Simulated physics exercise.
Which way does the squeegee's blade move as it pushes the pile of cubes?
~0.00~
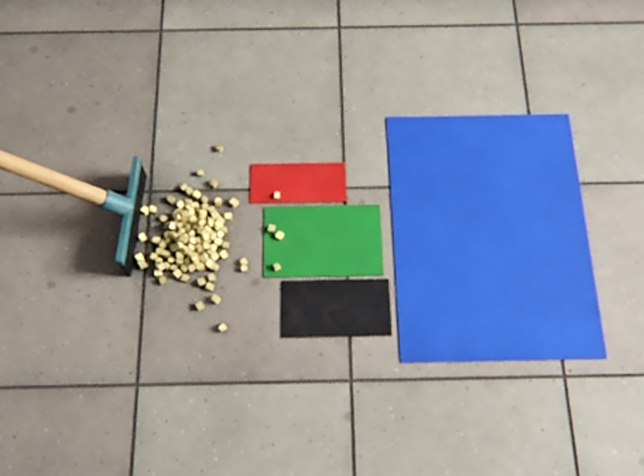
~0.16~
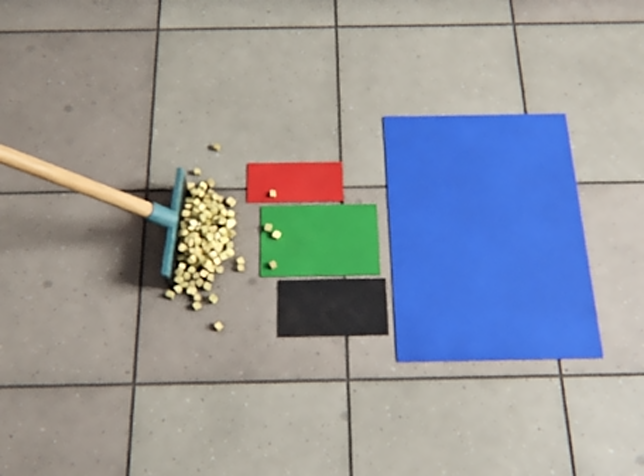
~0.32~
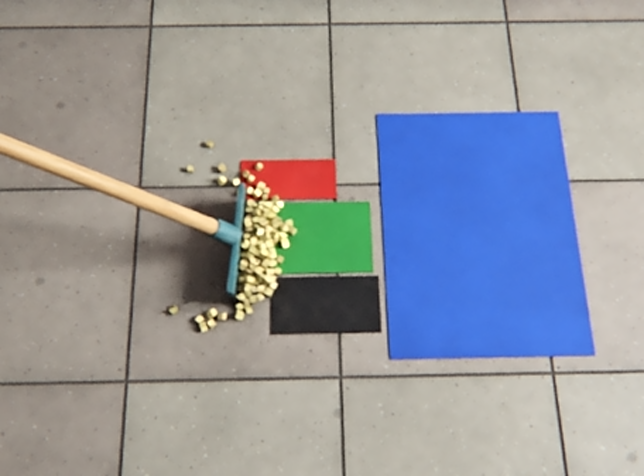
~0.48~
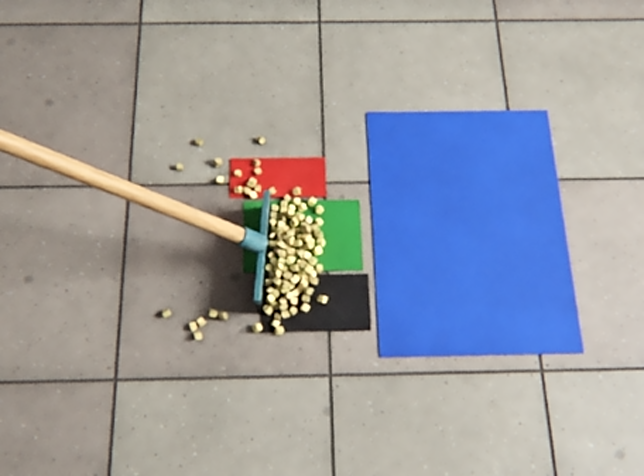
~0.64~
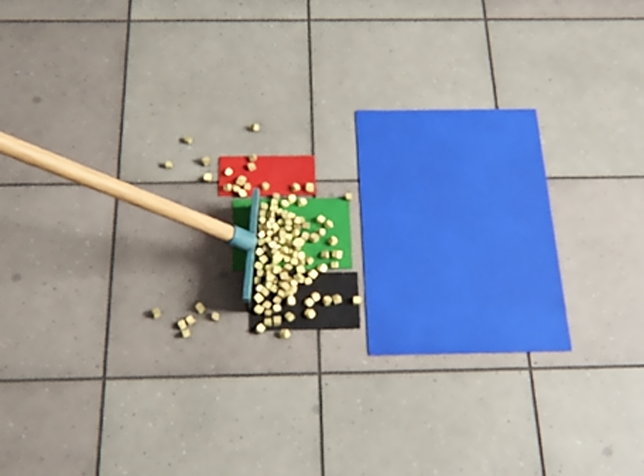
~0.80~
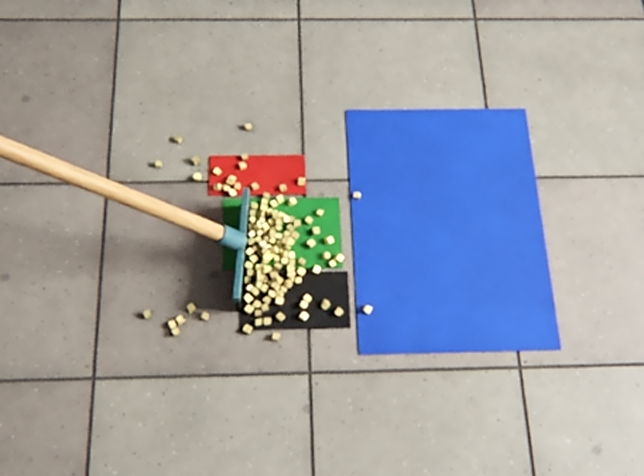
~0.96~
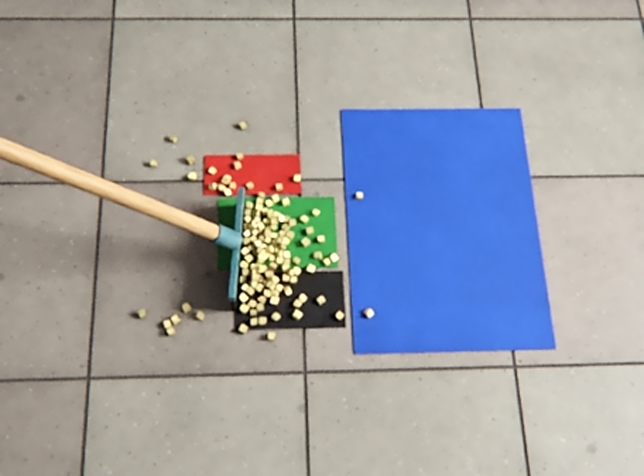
The blade moves to the right, pushing the cubes onto the smaller coloured mats.
A blue mat stays nearly clear as a squeegee pushes cubes right onto smaller mats, then stops.
